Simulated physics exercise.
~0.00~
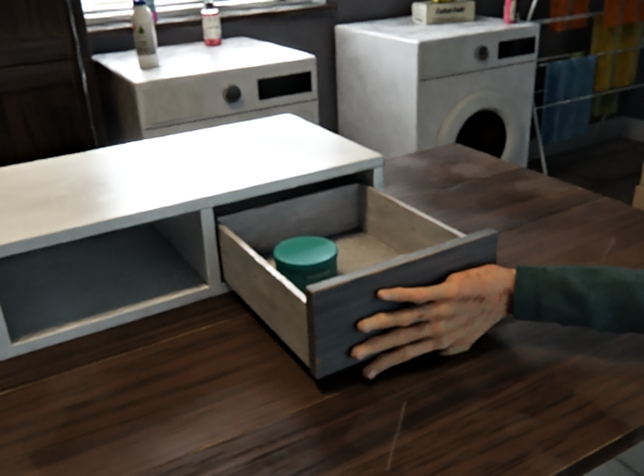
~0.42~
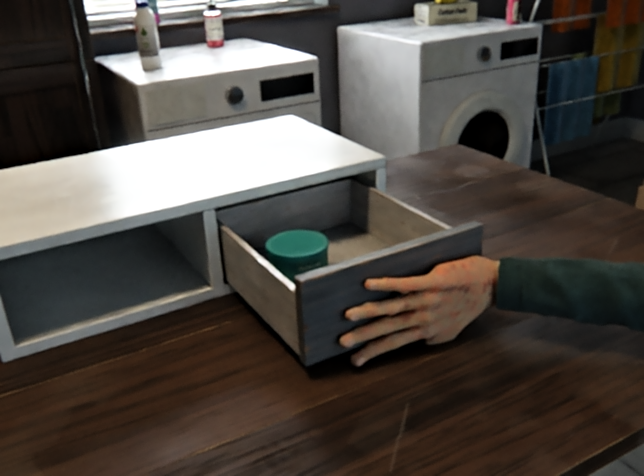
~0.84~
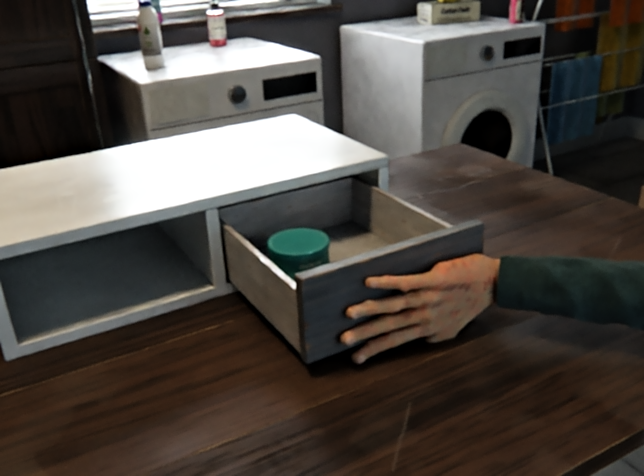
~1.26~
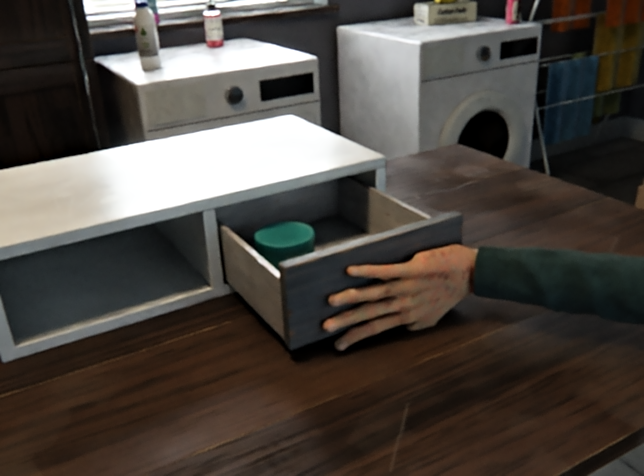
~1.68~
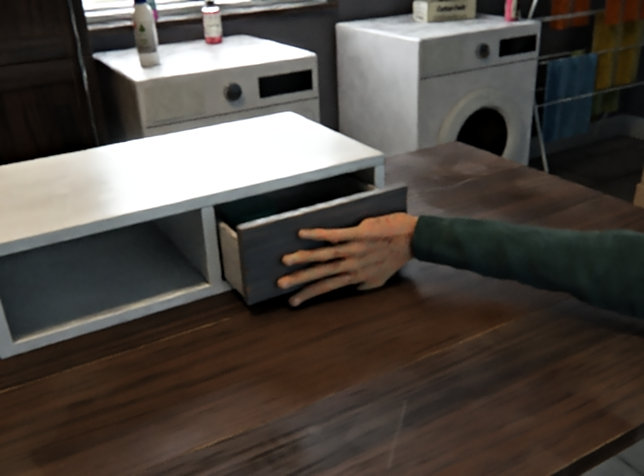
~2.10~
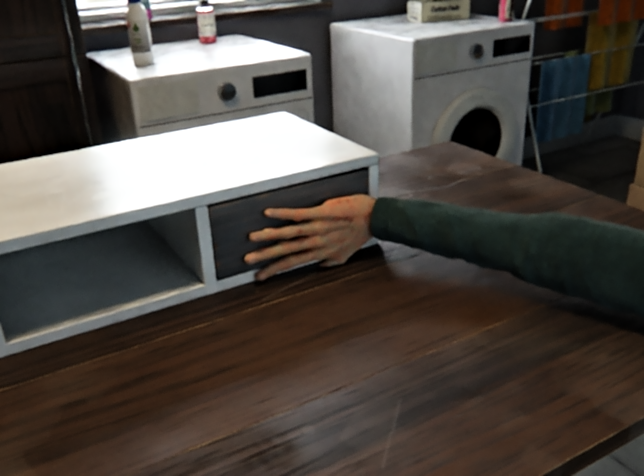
The video shows a low white cabinet on a dark wooden table, its grey drawer pulled out with a turquoise pot inside. A hand in a green sleeve pushes the drawer inward, carrying the pot out of view, until the drawer shuts flush.
